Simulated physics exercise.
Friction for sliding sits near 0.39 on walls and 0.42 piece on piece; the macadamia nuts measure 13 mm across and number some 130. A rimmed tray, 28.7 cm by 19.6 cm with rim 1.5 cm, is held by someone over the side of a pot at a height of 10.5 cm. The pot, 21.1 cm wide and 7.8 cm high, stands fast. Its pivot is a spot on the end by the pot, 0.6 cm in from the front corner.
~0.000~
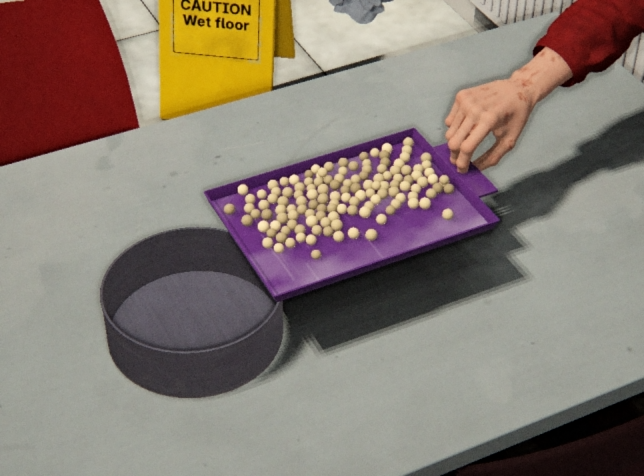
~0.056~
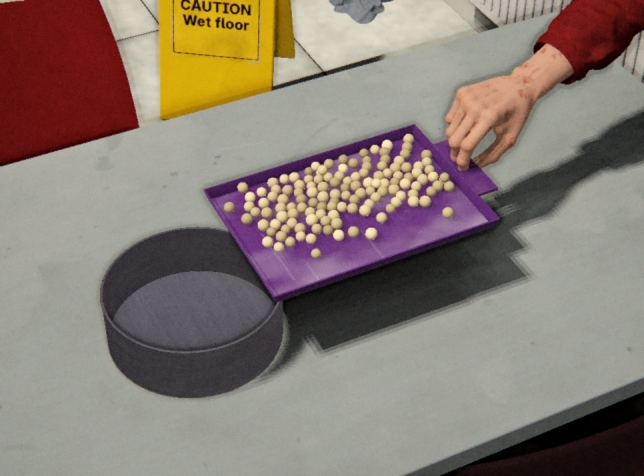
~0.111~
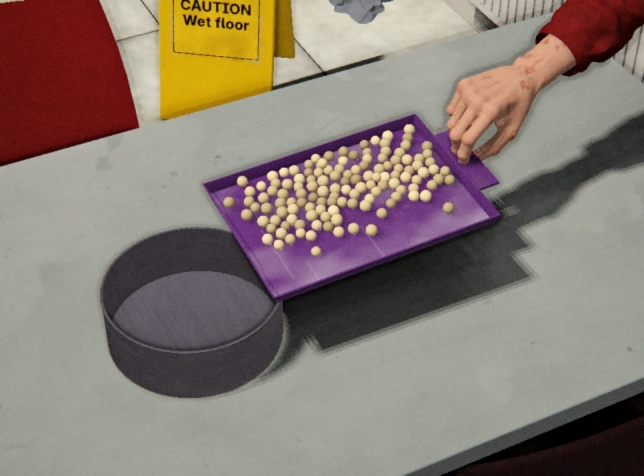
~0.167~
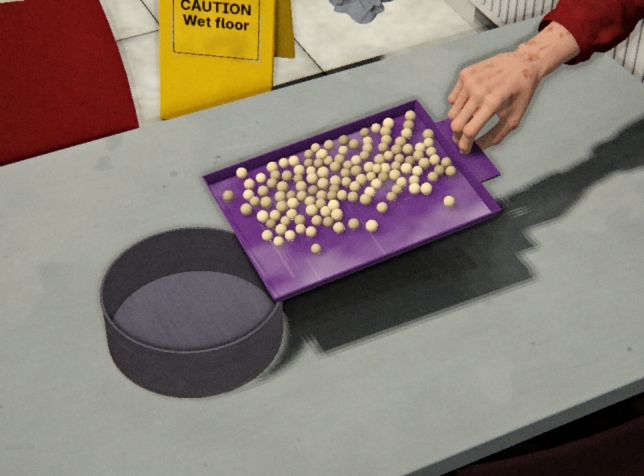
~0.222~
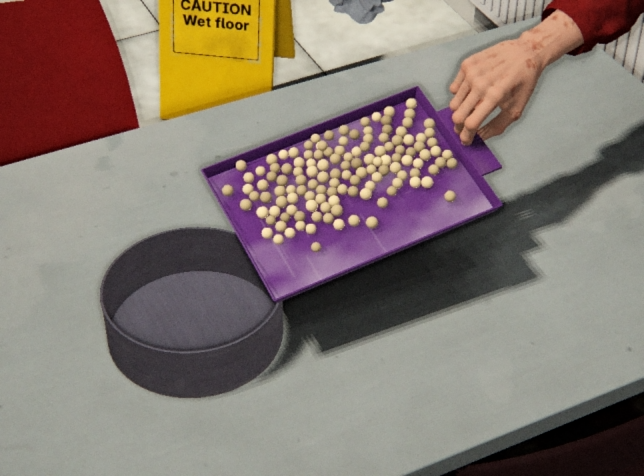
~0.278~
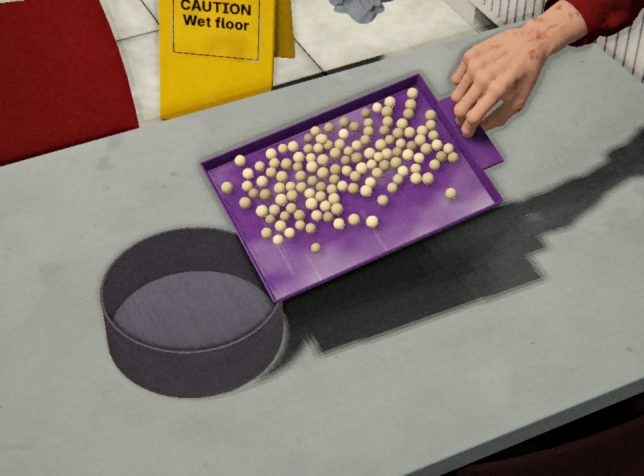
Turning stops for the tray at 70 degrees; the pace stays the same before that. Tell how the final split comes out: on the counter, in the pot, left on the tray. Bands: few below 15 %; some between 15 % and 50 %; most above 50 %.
Counter: Most; pot: Few; tray: Few.
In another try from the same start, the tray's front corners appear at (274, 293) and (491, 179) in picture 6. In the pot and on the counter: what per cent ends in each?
That works out as pot 65 and counter 5.
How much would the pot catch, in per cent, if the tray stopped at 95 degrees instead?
Estimated share: About 0 %.
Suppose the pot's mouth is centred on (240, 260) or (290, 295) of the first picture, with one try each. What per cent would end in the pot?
The shares would be near 0 and 80 per cent respectively.
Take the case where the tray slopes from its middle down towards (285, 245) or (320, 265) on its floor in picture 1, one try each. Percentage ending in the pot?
Around 70 % for the first direction, around 25 % for the second.
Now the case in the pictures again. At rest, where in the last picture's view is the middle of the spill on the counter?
Around (296, 405).
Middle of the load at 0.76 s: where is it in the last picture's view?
Near (326, 262).
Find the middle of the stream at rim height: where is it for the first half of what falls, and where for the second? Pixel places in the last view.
Roughly (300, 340) to start, and after that (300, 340).
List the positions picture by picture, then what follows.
Tray tilt 0 degrees, front corners at (277, 292) and (494, 219); middle of the pieces at (346, 198); pot at (192, 287), in the first picture.
Tray tilt 1 degrees, front corners at (277, 292) and (494, 217); middle of the pieces at (346, 196), in the second picture.
Tray tilt 4 degrees, front corners at (277, 293) and (495, 213), lowest corner left front; middle of the pieces at (346, 190), in the third picture.
Tray tilt 9 degrees, front corners at (276, 294) and (496, 208), lowest corner left front; middle of the pieces at (347, 182), in the fourth picture.
Tray tilt 14 degrees, front corners at (276, 295) and (497, 203), lowest corner left front; middle of the pieces at (347, 175), in the fifth picture.
Tray tilt 19 degrees, front corners at (276, 297) and (498, 199), lowest corner left front; middle of the pieces at (347, 171); pot at (192, 287). The tray's pace is about 85 degrees a second, in the sixth picture.
After 0.57 s, tilt 45 degrees; the tray holds 100 %, the pot 0 %.
After 0.76 s, tilt 61 degrees; the tray holds 80 %, the pot 0 %.
Then, at 1.07 s, tilt 70 degrees; the tray holds 30 %, the pot 0 %.
By 2.5 s all is still; counter 95 %, pot 0 %, tray 5 %.
